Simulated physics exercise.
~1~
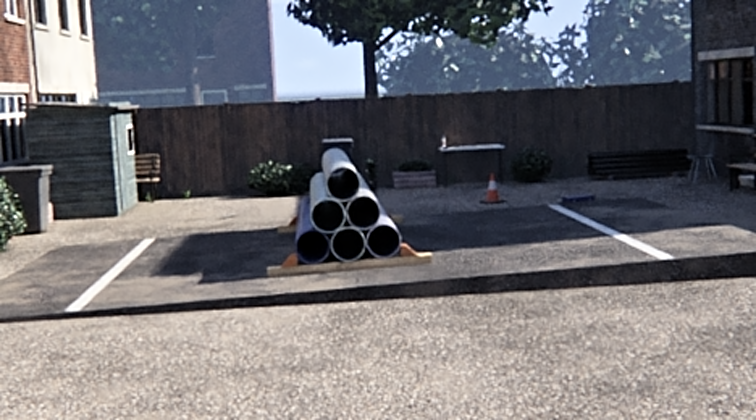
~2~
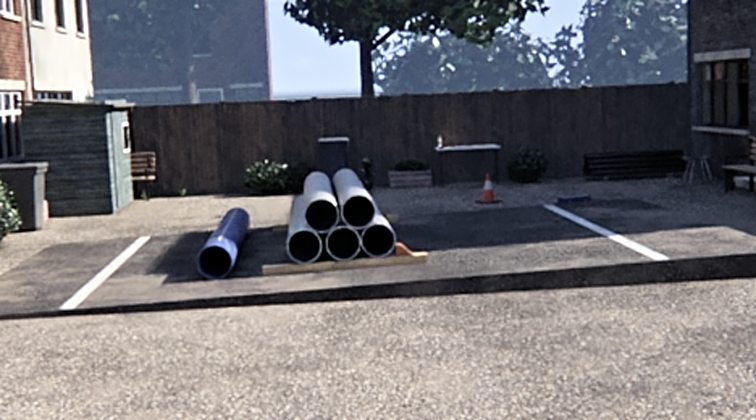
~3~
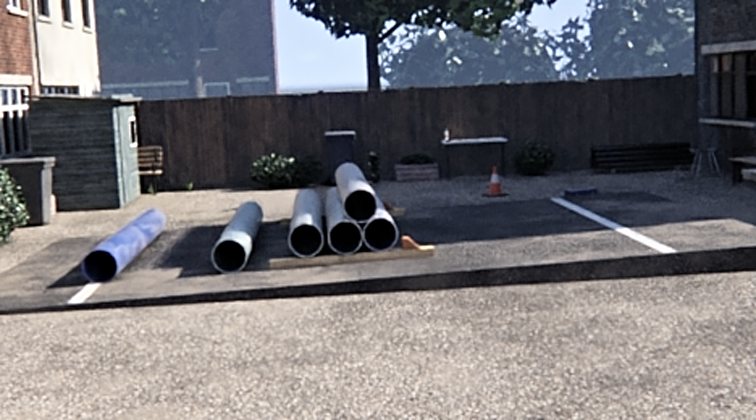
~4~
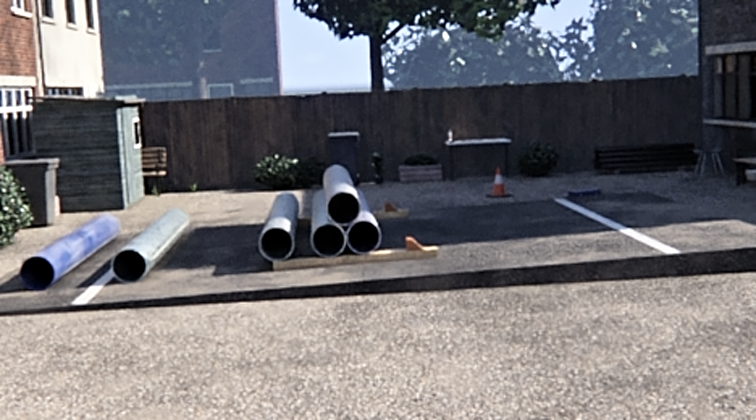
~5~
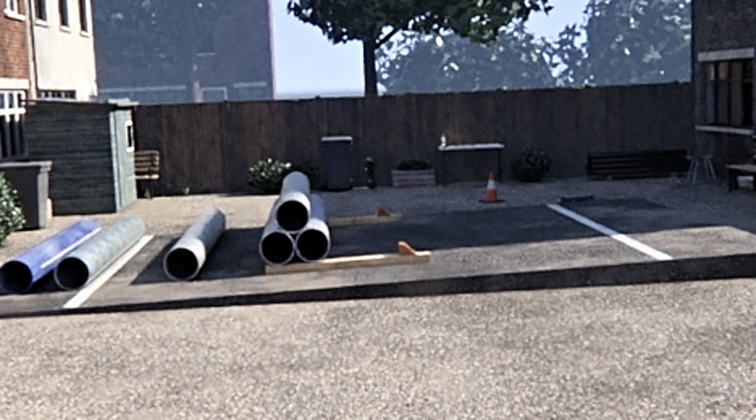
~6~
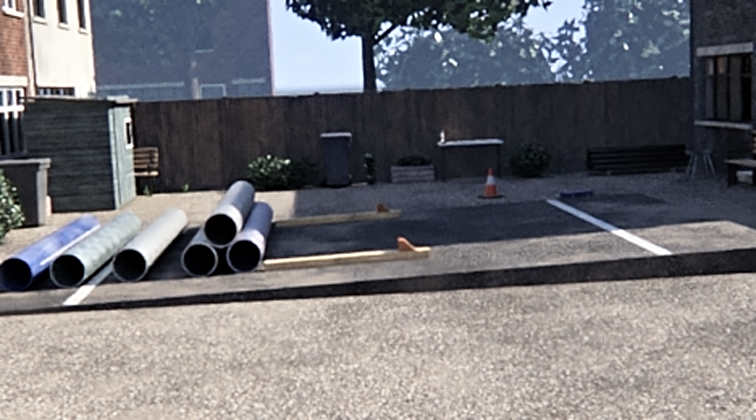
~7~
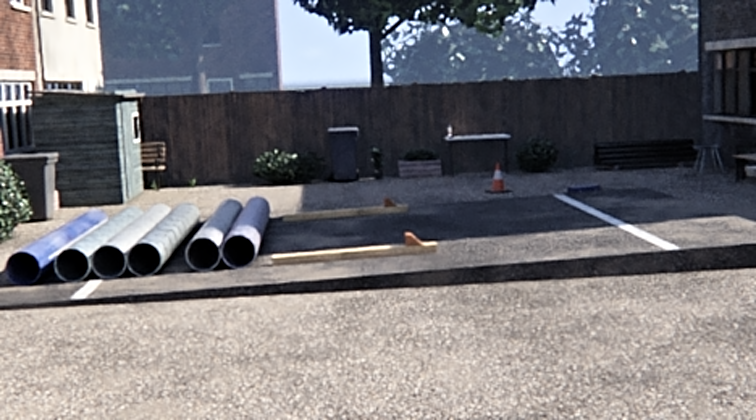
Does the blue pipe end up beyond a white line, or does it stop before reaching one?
It ends up beyond the white line on the left, as the outermost pipe of the row.
